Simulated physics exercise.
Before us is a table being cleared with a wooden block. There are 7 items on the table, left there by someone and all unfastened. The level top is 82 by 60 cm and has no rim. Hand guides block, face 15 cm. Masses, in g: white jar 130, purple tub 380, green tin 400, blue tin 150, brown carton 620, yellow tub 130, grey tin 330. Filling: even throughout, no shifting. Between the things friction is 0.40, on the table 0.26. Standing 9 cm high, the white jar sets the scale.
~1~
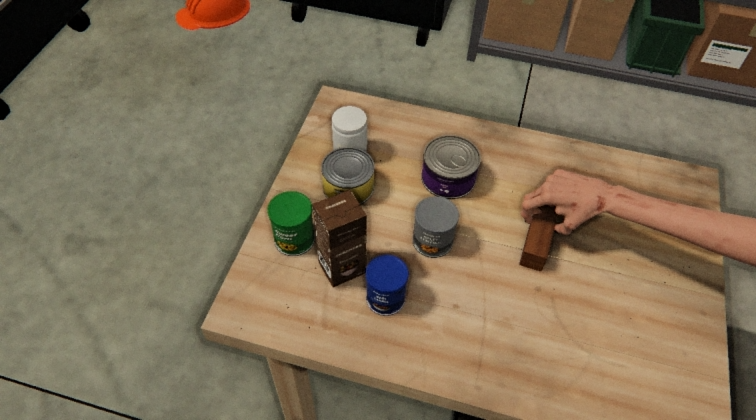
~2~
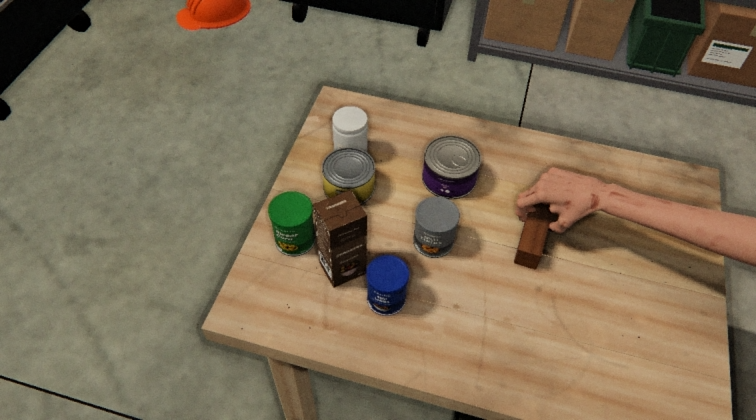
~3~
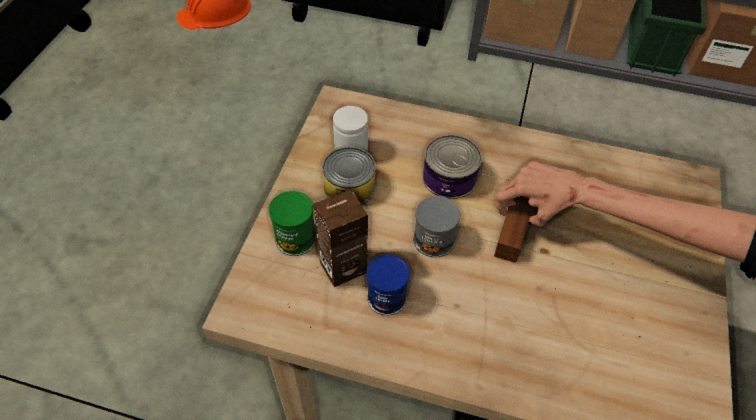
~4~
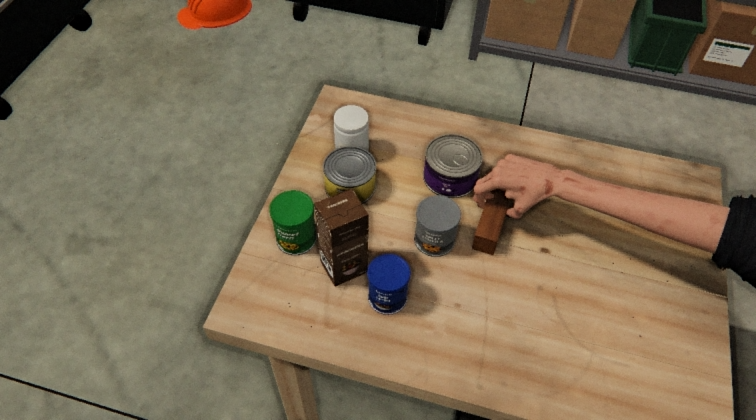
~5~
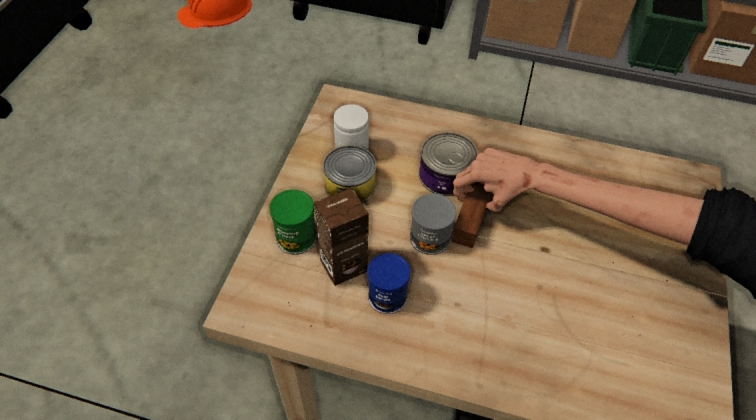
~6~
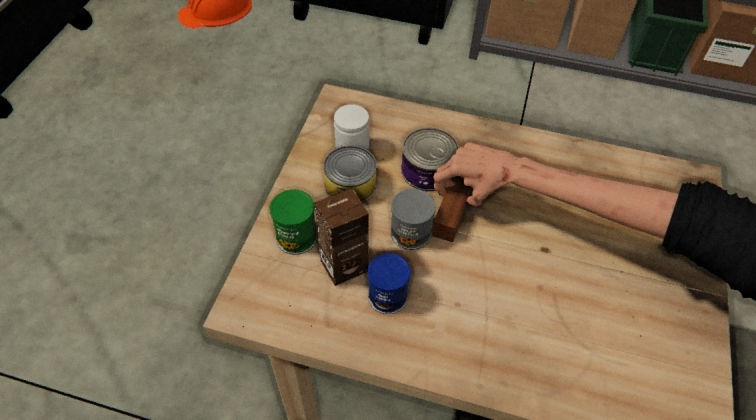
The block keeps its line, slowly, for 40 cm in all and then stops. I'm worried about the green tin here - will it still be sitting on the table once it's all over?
On.
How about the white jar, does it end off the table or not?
White jar: Goes out of bounds.
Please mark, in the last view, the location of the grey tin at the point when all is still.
Resting point, approx. (332, 211) px.
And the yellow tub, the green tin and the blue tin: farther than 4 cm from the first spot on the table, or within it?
First, the yellow tub is moved away; second, the green tin stays in its position; third, the blue tin stays in its position.
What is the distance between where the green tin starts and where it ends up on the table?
0 cm.
Then, 0.30 s later than the last frame, 23 cm of push; purple tub 11 cm from its spot; grey tin 11 cm from its spot.
Then, 0.70 s later than the last frame, 32 cm of push; grey tin 18 cm from its spot; purple tub 21 cm from its spot; white jar 9 cm from its spot.
Then, 1.00 s later than the last frame, 39 cm of push; white jar now off the table; purple tub 27 cm from its spot; grey tin 18 cm from its spot.
Then, 1.20 s later than the last frame, 40 cm of push; purple tub 28 cm from its spot; grey tin 18 cm from its spot; yellow tub 11 cm from its spot.
When it is over, off the table, white jar; not toppled but over 4 cm from the start, purple tub, yellow tub and grey tin; the other 3 within 4 cm of the start. End places, in pixels of the last picture, green tin near (292, 224).
